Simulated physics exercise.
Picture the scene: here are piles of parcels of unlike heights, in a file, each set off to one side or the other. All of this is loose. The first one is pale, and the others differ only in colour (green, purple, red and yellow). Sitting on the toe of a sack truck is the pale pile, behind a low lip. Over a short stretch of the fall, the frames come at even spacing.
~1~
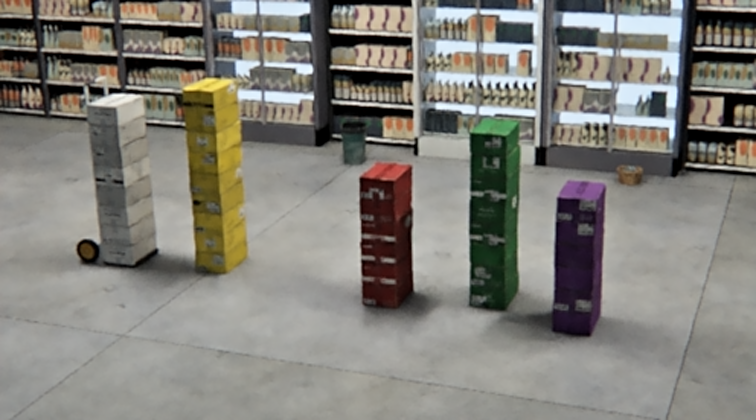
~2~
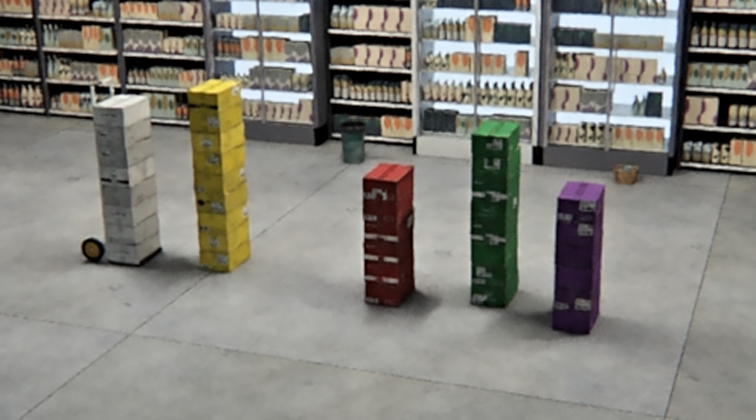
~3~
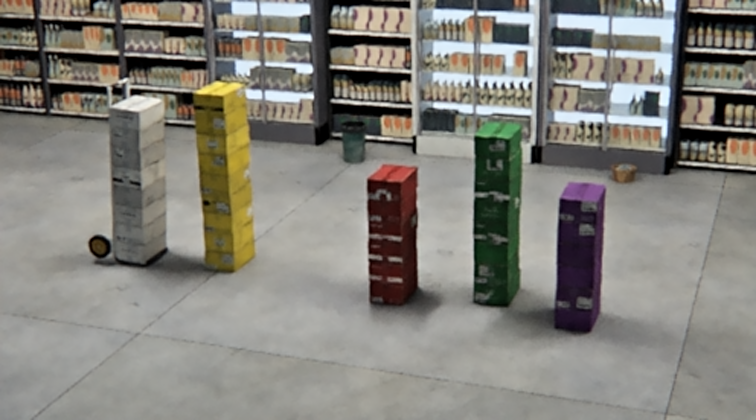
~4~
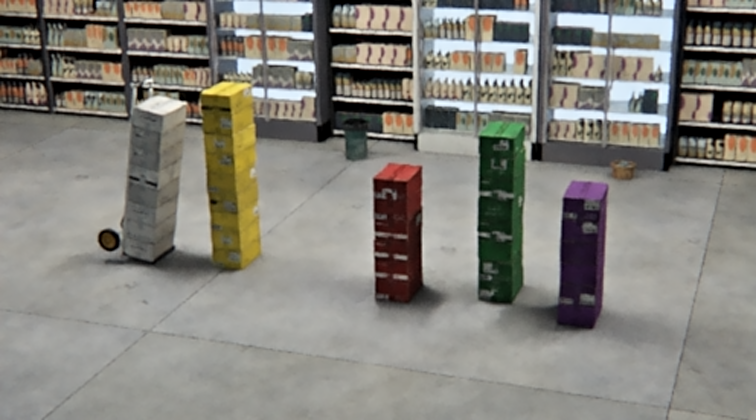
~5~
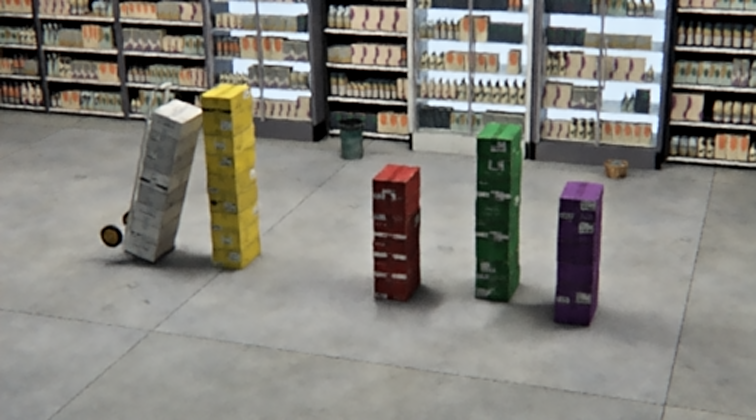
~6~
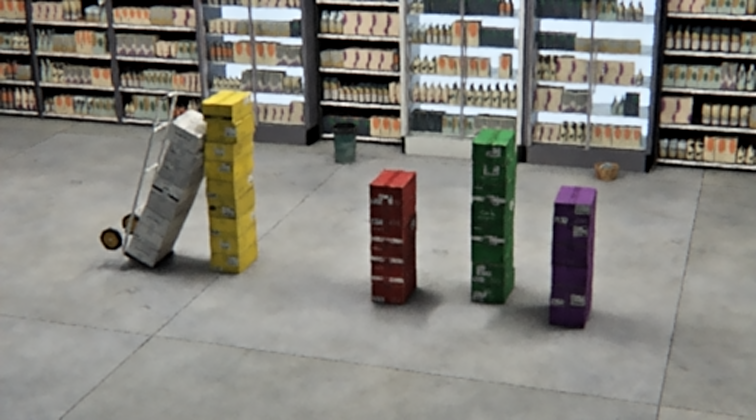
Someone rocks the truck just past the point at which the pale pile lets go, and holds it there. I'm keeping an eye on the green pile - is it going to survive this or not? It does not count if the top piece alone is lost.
Holds together.
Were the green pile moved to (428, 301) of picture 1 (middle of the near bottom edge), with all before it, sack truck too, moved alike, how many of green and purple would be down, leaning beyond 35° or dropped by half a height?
Green: 0, purple: 0.
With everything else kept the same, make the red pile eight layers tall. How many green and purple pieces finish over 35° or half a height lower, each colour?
Green 0, purple 0.
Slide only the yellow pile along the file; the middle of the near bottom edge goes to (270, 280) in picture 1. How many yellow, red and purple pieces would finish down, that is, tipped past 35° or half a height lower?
The counts are yellow 8, red 5, purple 0.
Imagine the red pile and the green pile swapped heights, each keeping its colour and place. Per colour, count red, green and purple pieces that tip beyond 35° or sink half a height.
Counts by colour: Red 0; green 0; purple 0.
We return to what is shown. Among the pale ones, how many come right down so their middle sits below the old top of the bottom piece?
Total: 2.
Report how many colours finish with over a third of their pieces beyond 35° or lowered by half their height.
Colour count: 1.
Soon, 6 of the pale pile down; none of the 8 green parcels down (0 of 29 in all colours); top green parcel unmoved; top yellow parcel tipped a little.
A while on, 8 of the pale pile down; none of the 8 green parcels down (2 of 29 in all colours); top green parcel unmoved; top yellow parcel tipped clearly, half its height lower.
Towards the end, 8 of the pale pile down; none of the 8 green parcels down (8 of 29 in all colours); top green parcel unmoved; top yellow parcel tipped well over, some three heights lower.
Then, 8 of the pale pile down; none of the 8 green parcels down (9 of 29 in all colours); top green parcel unmoved; top yellow parcel tipped steeply, some seven heights lower.
Finally, 8 of the pale pile down; none of the 8 green parcels down (9 of 29 in all colours); top green parcel unmoved; top yellow parcel upside down. Seen by the last camera, middles, top green parcel near (495, 147), top yellow parcel near (485, 242).
